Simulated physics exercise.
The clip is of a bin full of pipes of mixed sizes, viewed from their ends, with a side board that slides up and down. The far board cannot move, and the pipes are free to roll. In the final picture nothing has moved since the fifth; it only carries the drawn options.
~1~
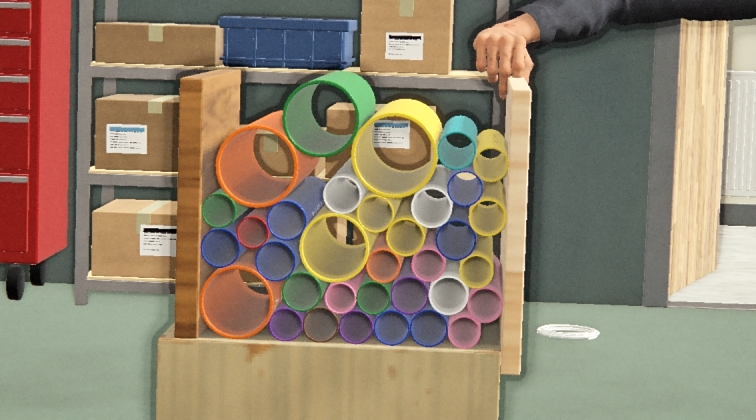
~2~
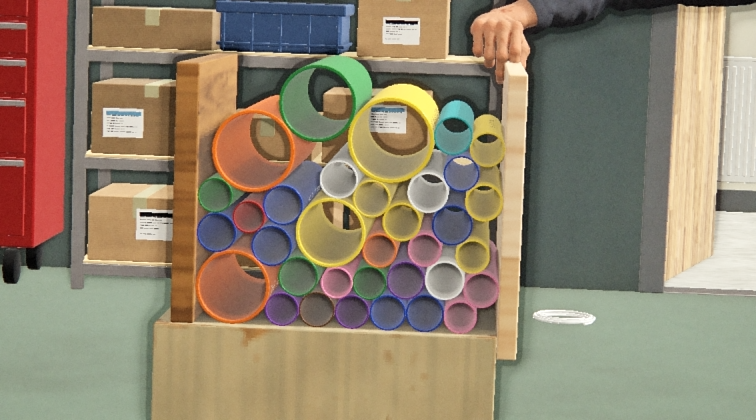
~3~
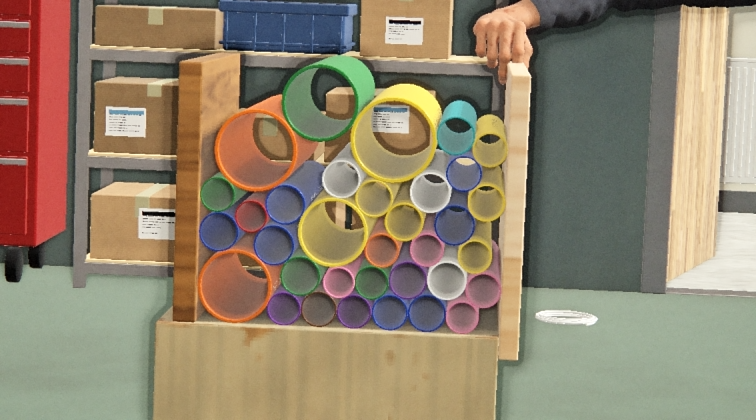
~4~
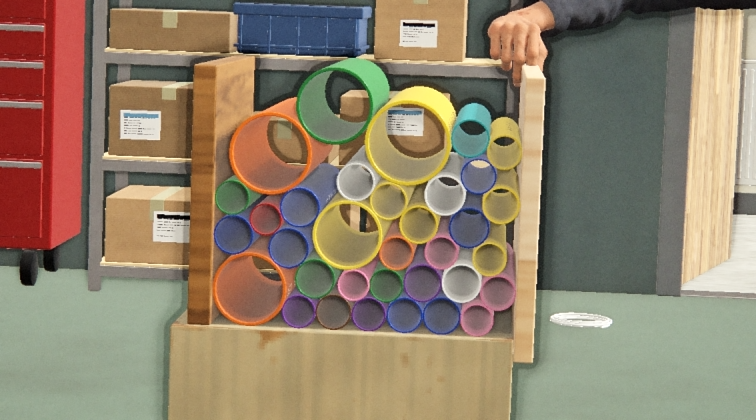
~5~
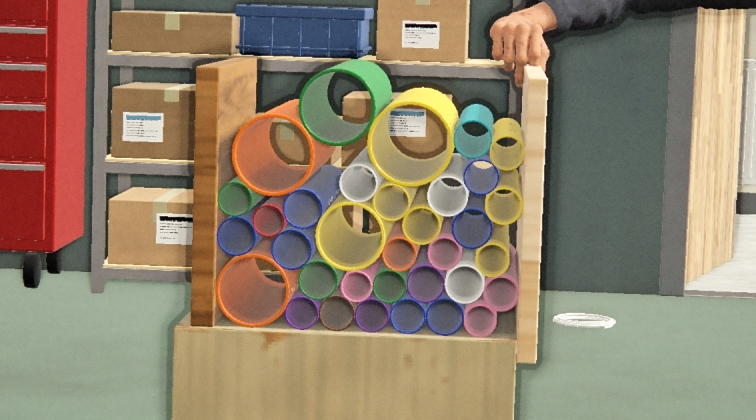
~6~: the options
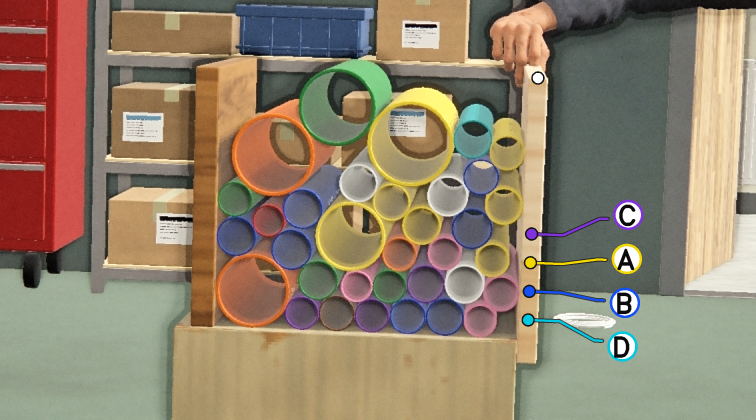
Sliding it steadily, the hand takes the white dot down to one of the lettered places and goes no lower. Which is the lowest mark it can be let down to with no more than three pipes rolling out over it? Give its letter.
Slide it to C.
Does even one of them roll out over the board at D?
Yes, at D.
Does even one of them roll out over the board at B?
Yes.
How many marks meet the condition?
The number is one.
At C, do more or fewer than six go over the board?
At C, fewer than six.
On the marked copy, A at (531, 263); B at (529, 291); C at (532, 234); D at (528, 320); the white dot at (538, 78).
With C. Early on, top of the board (525, 148).
Further on, top of the board (522, 229).
At the end, top of the board (521, 233), two out over the board.
As for the rest, A four out over the board; B more than three out over the board; D more than three out over the board.
